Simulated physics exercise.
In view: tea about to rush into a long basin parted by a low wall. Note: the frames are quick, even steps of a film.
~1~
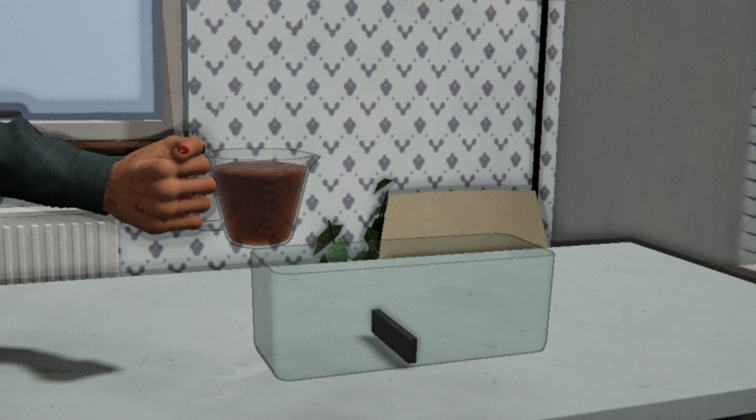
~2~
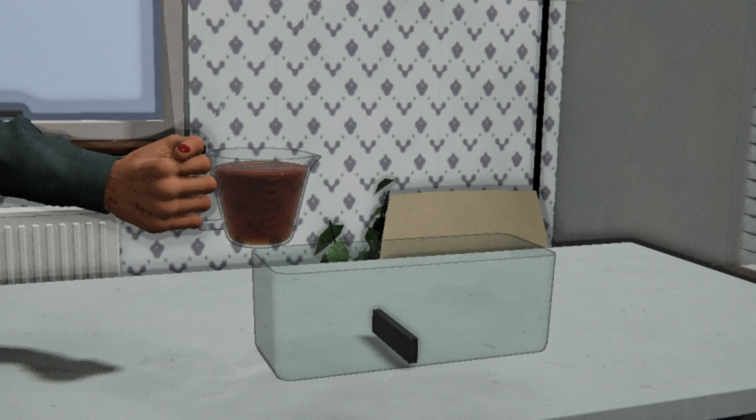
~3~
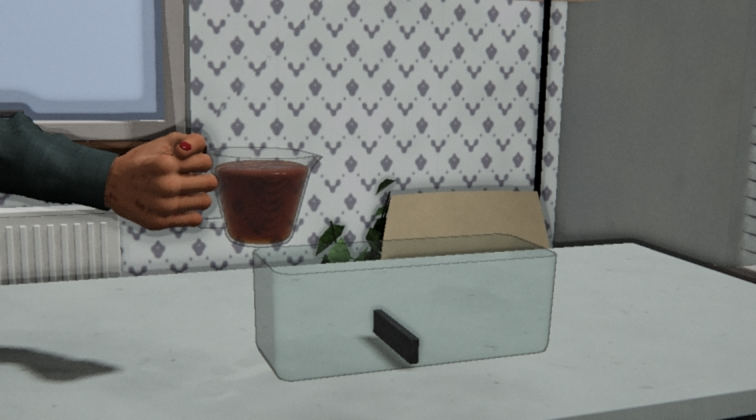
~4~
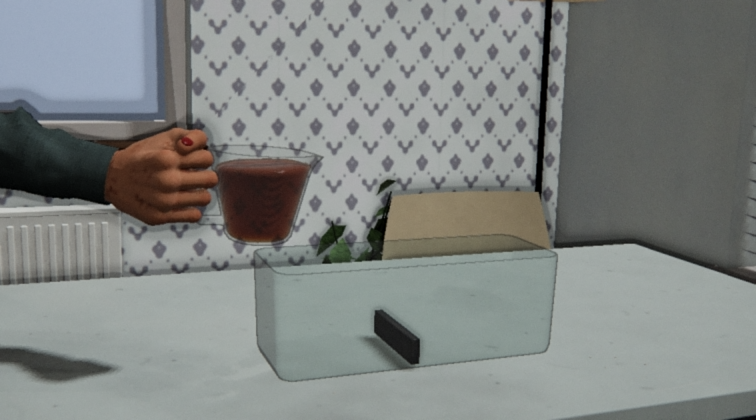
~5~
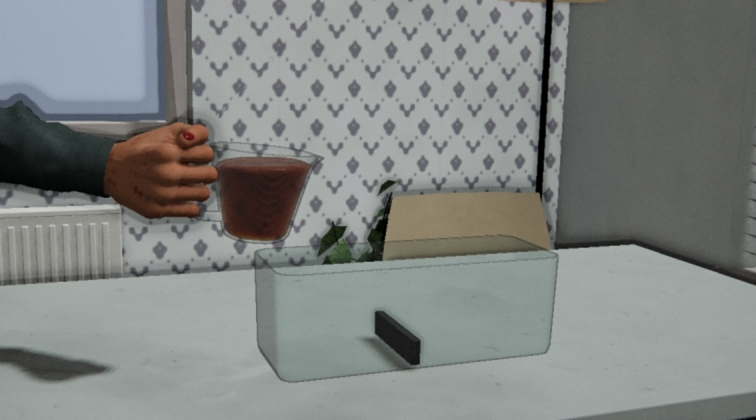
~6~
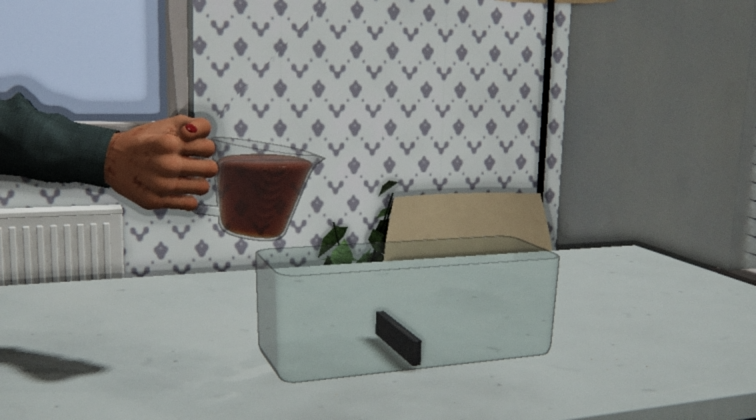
A glass cup of dark reddish-brown tea, held by a hand at the left above a clear basin with a low black wall, stayed almost level at first, then tilted slightly to the right.
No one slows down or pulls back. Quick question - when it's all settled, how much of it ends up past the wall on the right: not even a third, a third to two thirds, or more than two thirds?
I'd put the amount right of the wall between the two marks of a third and two thirds.
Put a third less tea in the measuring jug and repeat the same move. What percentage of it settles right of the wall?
35 %.
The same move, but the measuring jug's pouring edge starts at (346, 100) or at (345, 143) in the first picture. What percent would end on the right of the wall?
In order, some 90 and 85 percent.
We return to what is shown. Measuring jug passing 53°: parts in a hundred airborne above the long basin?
About 15 per cent.
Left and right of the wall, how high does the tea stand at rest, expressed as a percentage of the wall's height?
Left part: 40 per cent, right part: 40 per cent.
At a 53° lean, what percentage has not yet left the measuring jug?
It still holds around 75 per cent there.
A moment on, the measuring jug is tipped part way and 77 per cent is still to pour, 6 is left of the wall and 0 right of it.
Next, the measuring jug is tipped on its side and 24 per cent is still to pour, 32 is left of the wall and 20 right of it.
Then the measuring jug is tipped on its side and 1 per cent is still to pour, 47 is left of the wall and 49 right of it.
Later the measuring jug is tipped on its side and 0 per cent is still to pour, 50 is left of the wall and 49 right of it.
Finally, 50 per cent lies left of the wall, 49 right of it and 1 outside.
